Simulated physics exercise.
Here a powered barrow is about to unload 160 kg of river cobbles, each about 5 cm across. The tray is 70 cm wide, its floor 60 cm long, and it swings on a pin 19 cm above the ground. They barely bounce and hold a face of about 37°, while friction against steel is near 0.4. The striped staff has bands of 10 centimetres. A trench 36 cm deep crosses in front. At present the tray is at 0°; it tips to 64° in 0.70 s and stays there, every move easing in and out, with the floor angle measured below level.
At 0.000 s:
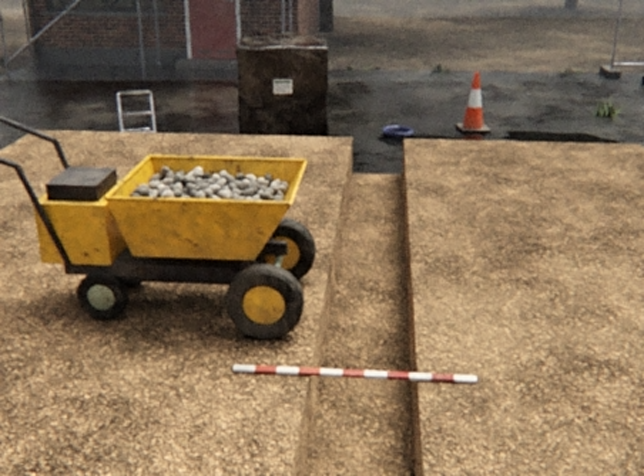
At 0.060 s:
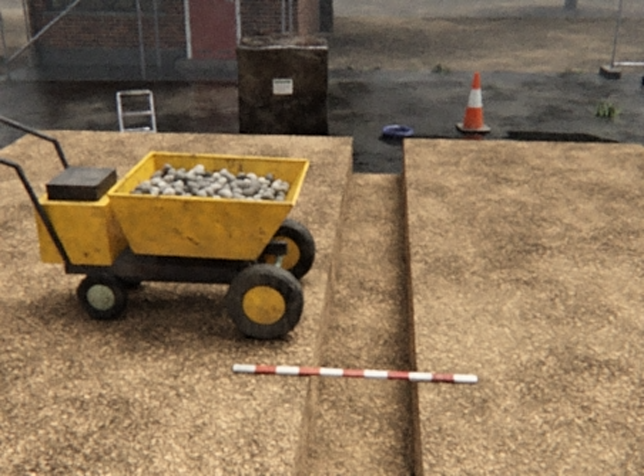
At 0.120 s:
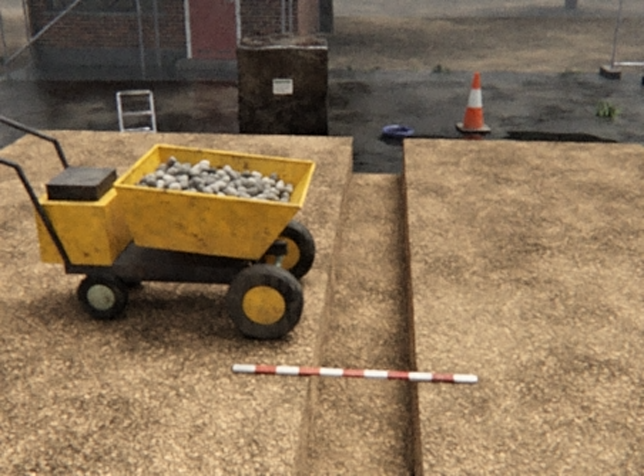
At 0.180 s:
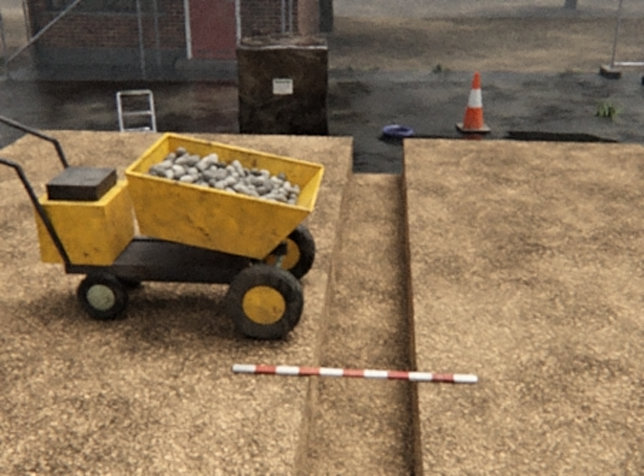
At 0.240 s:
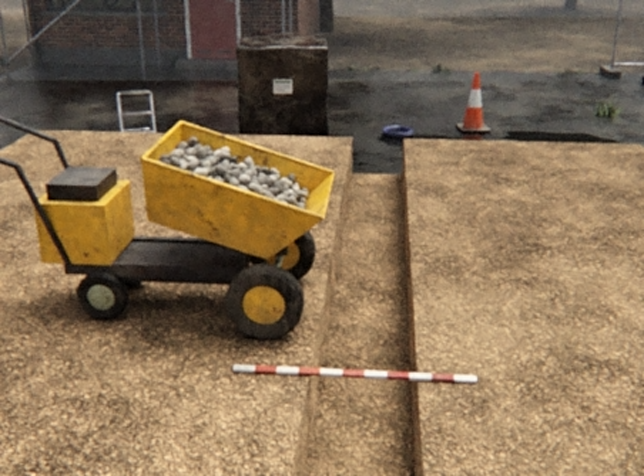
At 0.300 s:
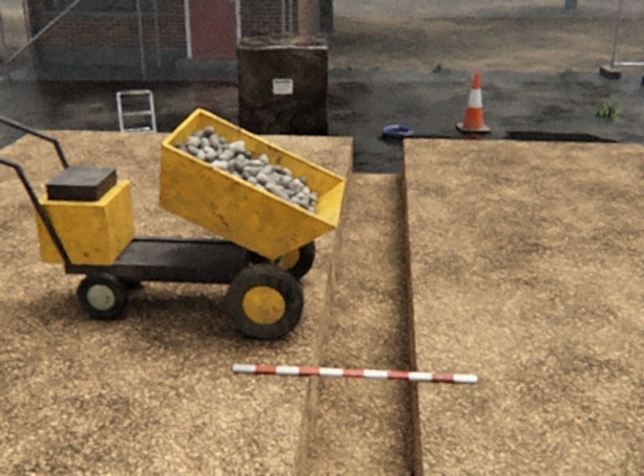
The yellow tray of a small wheeled barrow tilts slowly at first, then faster, its back end rising and its front lip swinging right and downward, carrying grey stones. The barrow stays put on brown, gritty ground, left of a narrow trench with a red-and-white striped staff across it. The still, slightly raised view includes an orange cone, dark block and brick building behind.
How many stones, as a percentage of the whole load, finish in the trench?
Roughly 31 per cent of the load ends up in the trench.
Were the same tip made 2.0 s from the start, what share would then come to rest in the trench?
Roughly 50 per cent would.
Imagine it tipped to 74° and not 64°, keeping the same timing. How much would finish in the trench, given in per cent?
In that case near 45 per cent.
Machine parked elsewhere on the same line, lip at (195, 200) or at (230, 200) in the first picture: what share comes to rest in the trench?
Result: Close to 65 then close to 70 per cent.
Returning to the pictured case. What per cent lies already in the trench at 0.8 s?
Close to 10 per cent at that time.
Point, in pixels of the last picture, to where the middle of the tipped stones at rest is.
Roughly (433, 310), I'd say.
After 0.5 s the floor is at 54°; 100 % in the tray; the foremost stones are at (347, 232).
After 0.8 s the floor is at 64°; 88 % in the tray, 8 % in the trench, 5 % past the trench; the foremost stones are at (437, 313).
After 1.1 s the floor is at 64°; 47 % in the tray, 13 % in the trench, 40 % past the trench; the foremost stones are at (563, 321).
After 3.1 s the floor is at 64°; 28 % in the tray, 31 % in the trench, 41 % past the trench; the foremost stones are past the picture's edge.
